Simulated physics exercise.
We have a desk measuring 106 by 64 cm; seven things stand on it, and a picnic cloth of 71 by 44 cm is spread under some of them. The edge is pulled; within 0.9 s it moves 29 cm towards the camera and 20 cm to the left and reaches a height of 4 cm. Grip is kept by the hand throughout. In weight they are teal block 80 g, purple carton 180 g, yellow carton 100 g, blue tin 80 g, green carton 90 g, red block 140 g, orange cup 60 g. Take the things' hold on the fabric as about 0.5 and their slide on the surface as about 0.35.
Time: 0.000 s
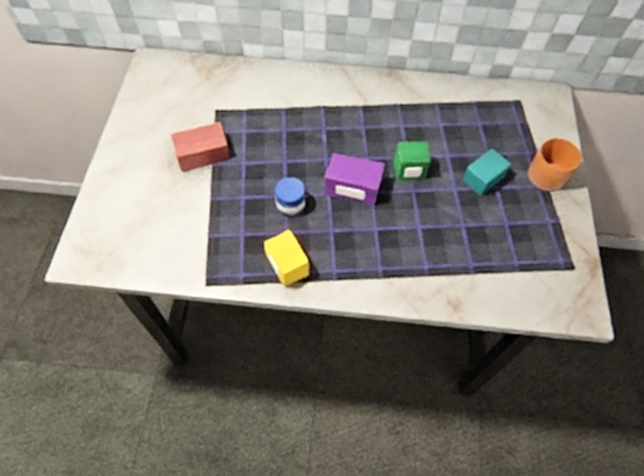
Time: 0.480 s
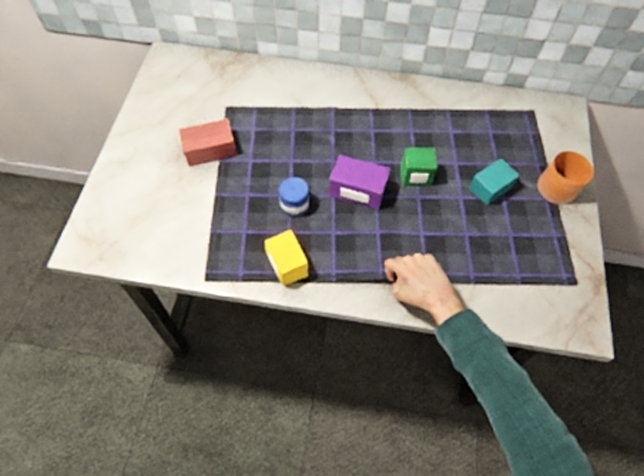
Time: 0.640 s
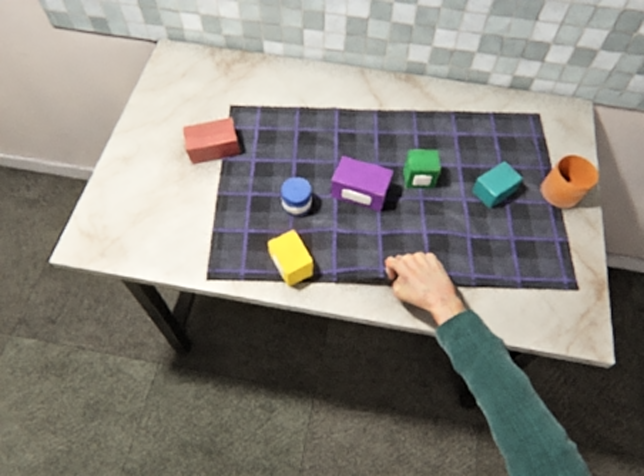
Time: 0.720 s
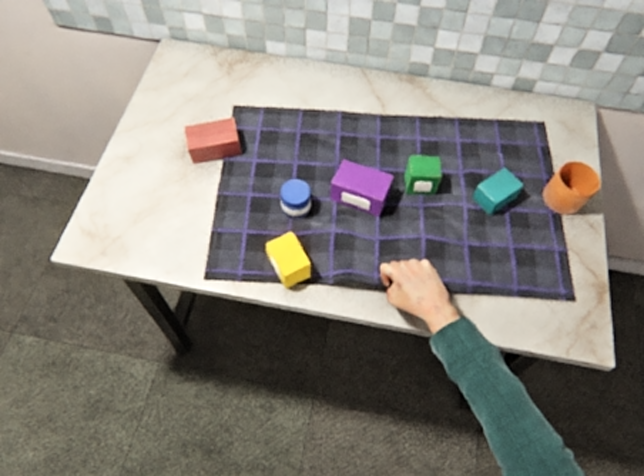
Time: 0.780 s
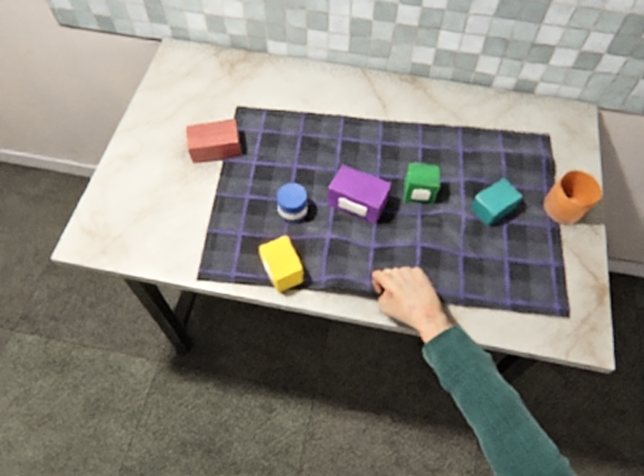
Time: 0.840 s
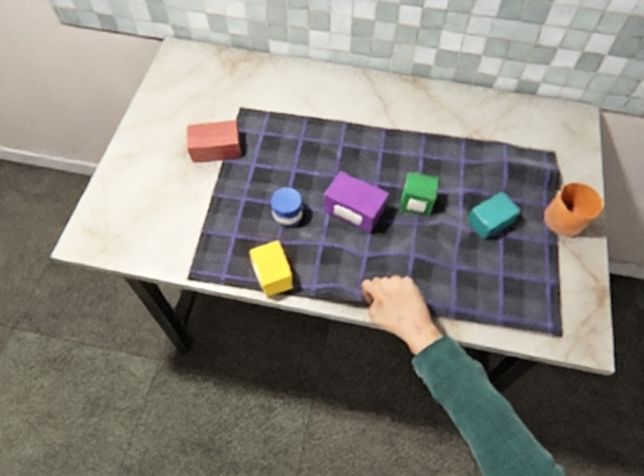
At first, a red block, an orange cup and a dark checked cloth holding several colourful items rest on a desk. A green-sleeved arm reaches in and grips the cloth's near edge, then draws it slightly nearer and leftward, the items on it shifting along while the block stays put.
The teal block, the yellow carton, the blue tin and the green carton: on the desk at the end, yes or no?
Teal block: No. Yellow carton: No. Blue tin: No. Green carton: No.
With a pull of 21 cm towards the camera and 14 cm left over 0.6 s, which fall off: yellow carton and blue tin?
Result - yellow carton: Gone, blue tin: Still on top.
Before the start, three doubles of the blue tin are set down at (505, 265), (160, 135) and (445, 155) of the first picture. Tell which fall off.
By position: Off, on, off.
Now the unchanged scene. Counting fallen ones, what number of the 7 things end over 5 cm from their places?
In total, 7 of them qualify.
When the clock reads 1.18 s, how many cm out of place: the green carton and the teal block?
For the green carton, 25 centimetres, and for the teal block, 30 centimetres.
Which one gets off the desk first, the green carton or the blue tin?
The green one leads the way.
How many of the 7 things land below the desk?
That works out to 5 of them.
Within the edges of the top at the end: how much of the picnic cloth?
I'd say close to 0 per cent of it.
After 1.0 s, 85 % of the picnic cloth is still over the top; teal block 20 cm off its start, green carton 16 cm off its start, yellow carton 11 cm off its start.
After 1.2 s, 65 % of the picnic cloth is still over the top; teal block 32 cm off its start, green carton 27 cm off its start, yellow carton 20 cm off its start.
After 1.4 s, 50 % of the picnic cloth is still over the top; teal block over the edge, green carton 37 cm off its start at (355, 326), yellow carton over the edge.
After 1.5 s, 25 % of the picnic cloth is still over the top; teal block over the edge, green carton over the edge, yellow carton over the edge.
After 3.1 s, 0 % of the picnic cloth is still over the top; green carton over the edge, teal block over the edge, blue tin over the edge, yellow carton over the edge.
